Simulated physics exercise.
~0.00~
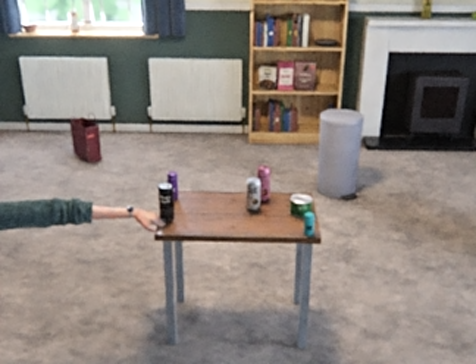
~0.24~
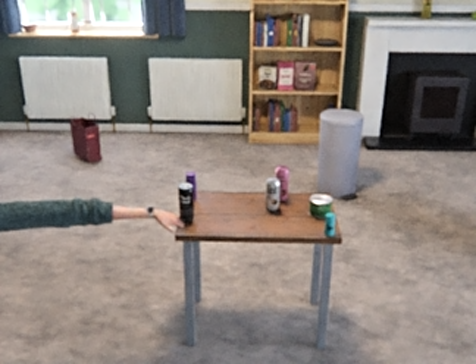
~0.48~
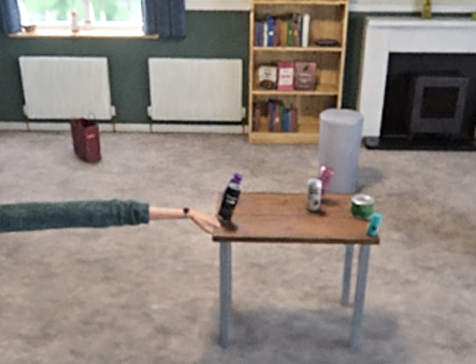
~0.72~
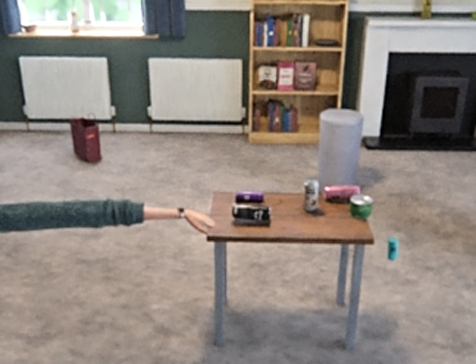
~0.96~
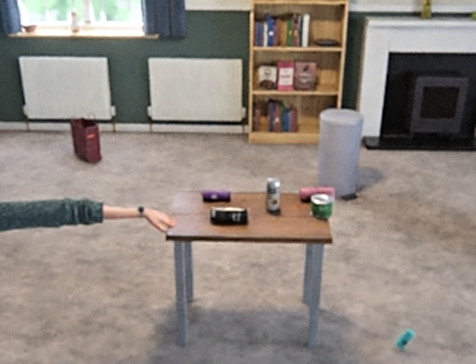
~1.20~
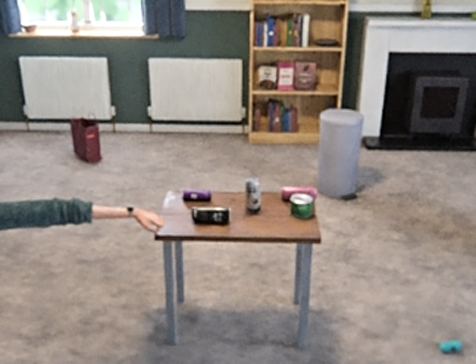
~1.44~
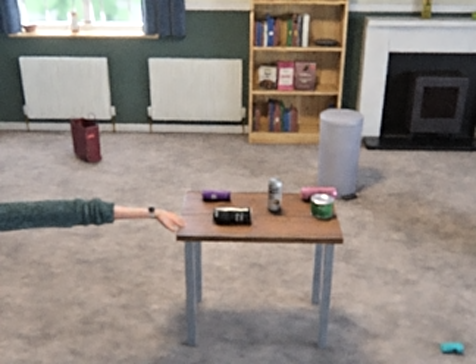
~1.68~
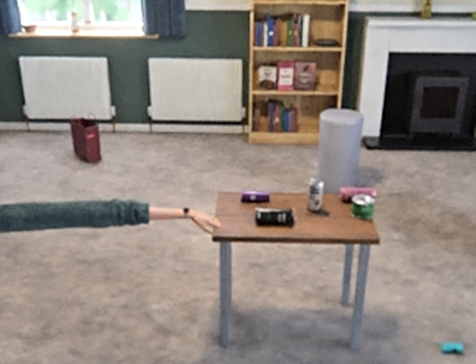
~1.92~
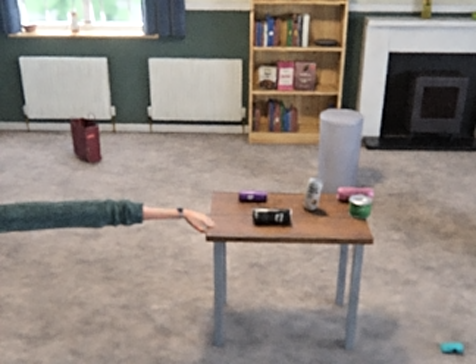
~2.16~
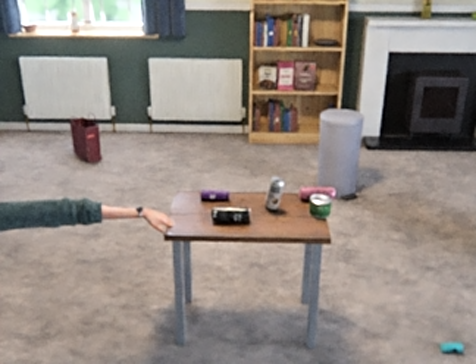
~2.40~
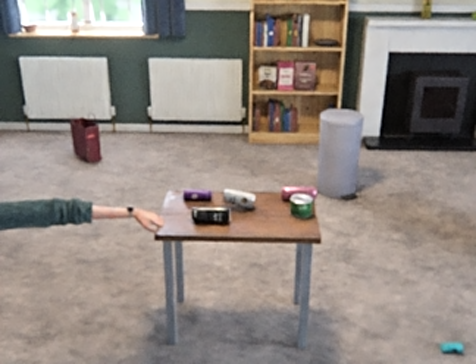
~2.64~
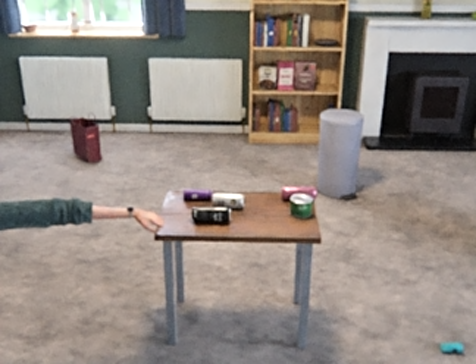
A small table holding cans and little containers was jerked right and left by a hand, toppling the black, purple and pink ones while a turquoise one fell to the floor; the white can tipped later, leaving only the green tub upright.
